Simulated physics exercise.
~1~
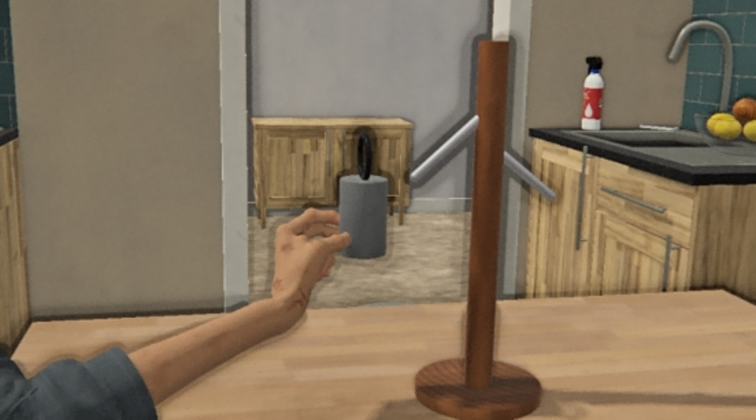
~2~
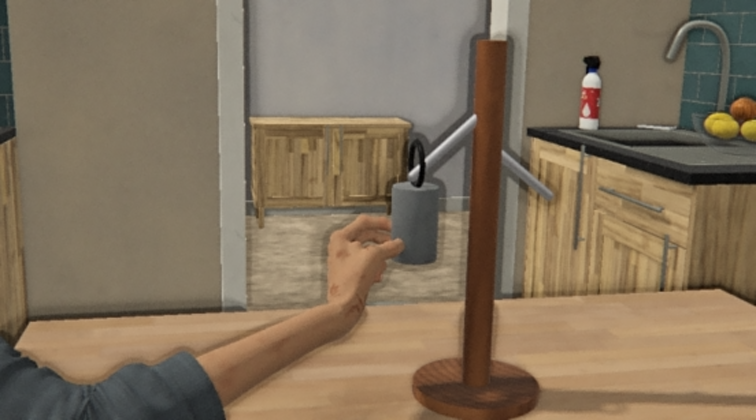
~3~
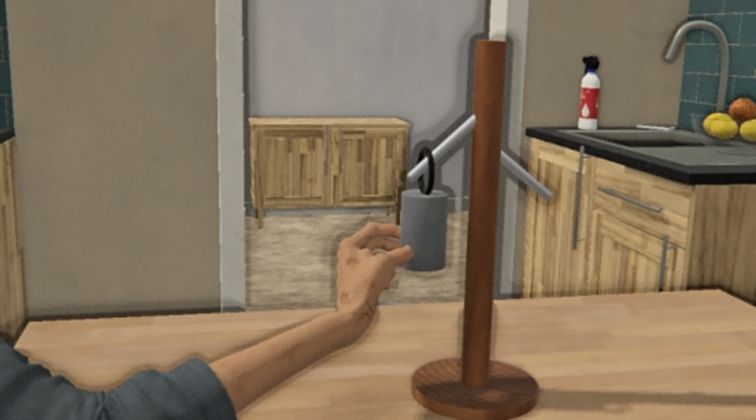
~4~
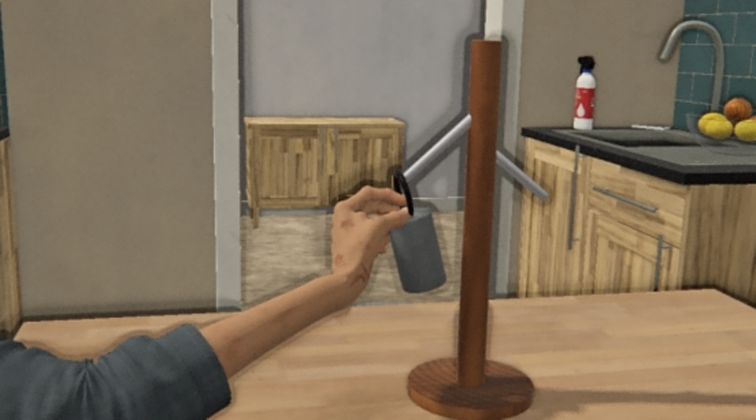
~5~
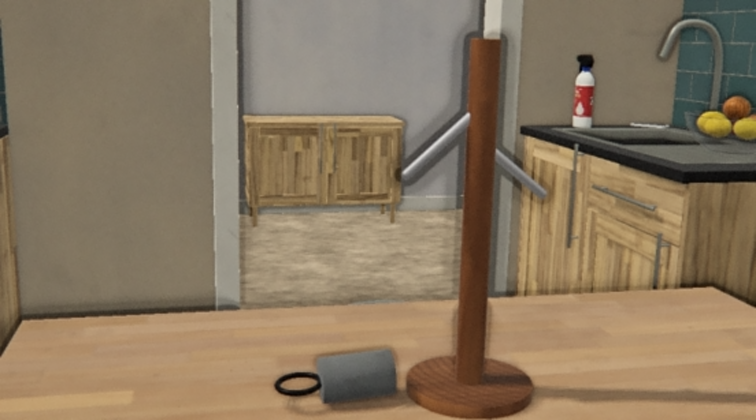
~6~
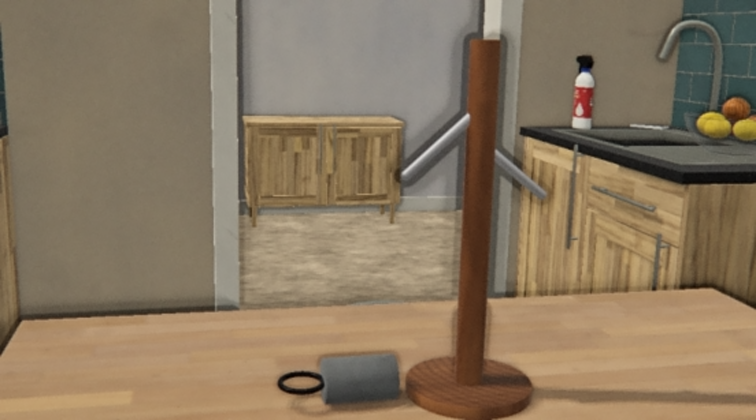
In a kitchen, a hand moved a grey lantern with a black ring right toward a peg on a wooden stand and let go, but it slipped down and ended up lying on its side on the table beside the base.
